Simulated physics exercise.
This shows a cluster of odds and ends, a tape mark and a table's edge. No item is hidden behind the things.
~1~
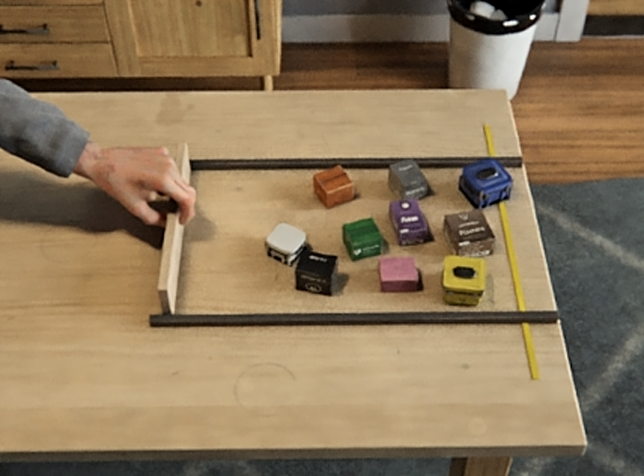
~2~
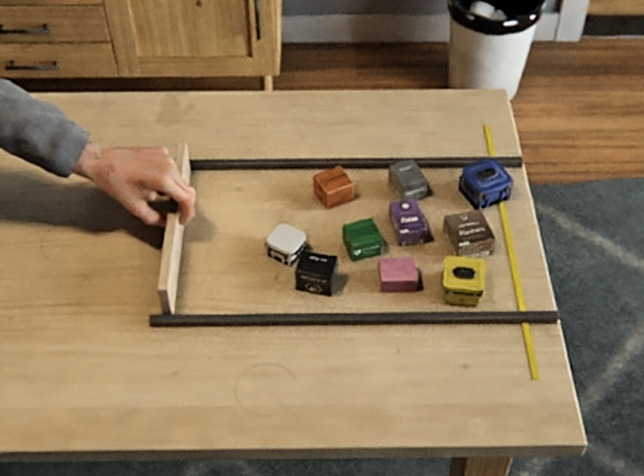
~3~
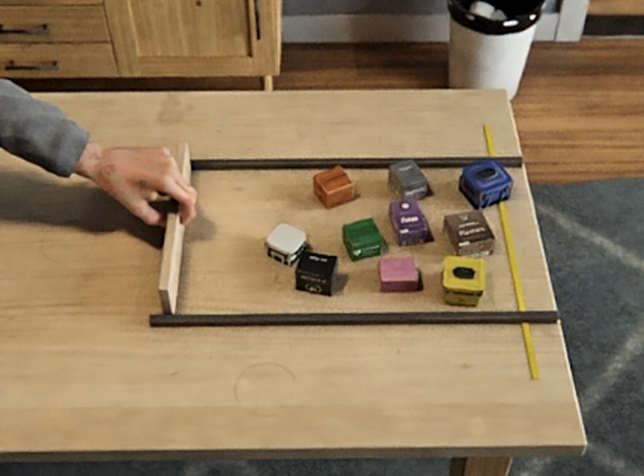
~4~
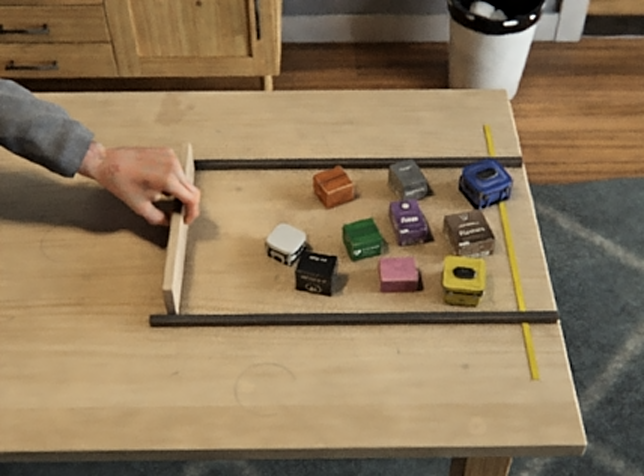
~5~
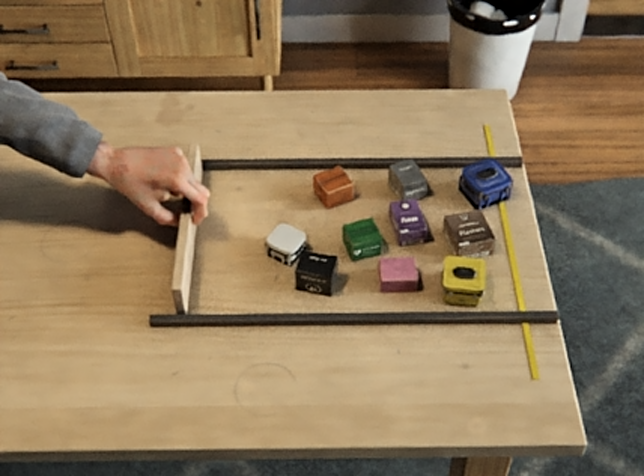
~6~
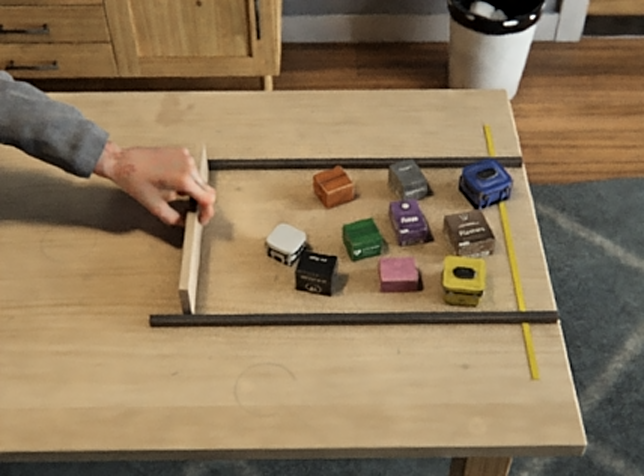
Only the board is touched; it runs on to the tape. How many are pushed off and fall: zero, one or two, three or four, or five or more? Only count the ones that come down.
Going by the pictures, five or more pieces get pushed right off.
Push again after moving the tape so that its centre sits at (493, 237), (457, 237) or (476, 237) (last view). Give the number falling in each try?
In order, the counts are 4, 1 and 3.
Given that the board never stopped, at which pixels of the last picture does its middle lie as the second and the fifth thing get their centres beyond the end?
About (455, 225), then (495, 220).
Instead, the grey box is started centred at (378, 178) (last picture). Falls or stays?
From that start, the object then is safe.
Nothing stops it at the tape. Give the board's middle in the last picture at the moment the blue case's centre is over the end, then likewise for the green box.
Approx. (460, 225) for the first, approx. (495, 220) for the second.
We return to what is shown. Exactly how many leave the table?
Tally: 7.
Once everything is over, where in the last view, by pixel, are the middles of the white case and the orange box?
In the last picture the white case sits at (526, 237) while the orange box sits at (517, 188).
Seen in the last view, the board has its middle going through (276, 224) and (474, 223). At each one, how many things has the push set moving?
Up to then 1, and up to the other point 10.
Early on, none off yet; blue case at rest near (485, 184); brown box at rest near (469, 235); yellow case at rest near (463, 282).
Finally, the number that fall off is five or more; lost, green box, pink block, purple box, grey box, yellow case, brown box and blue case.
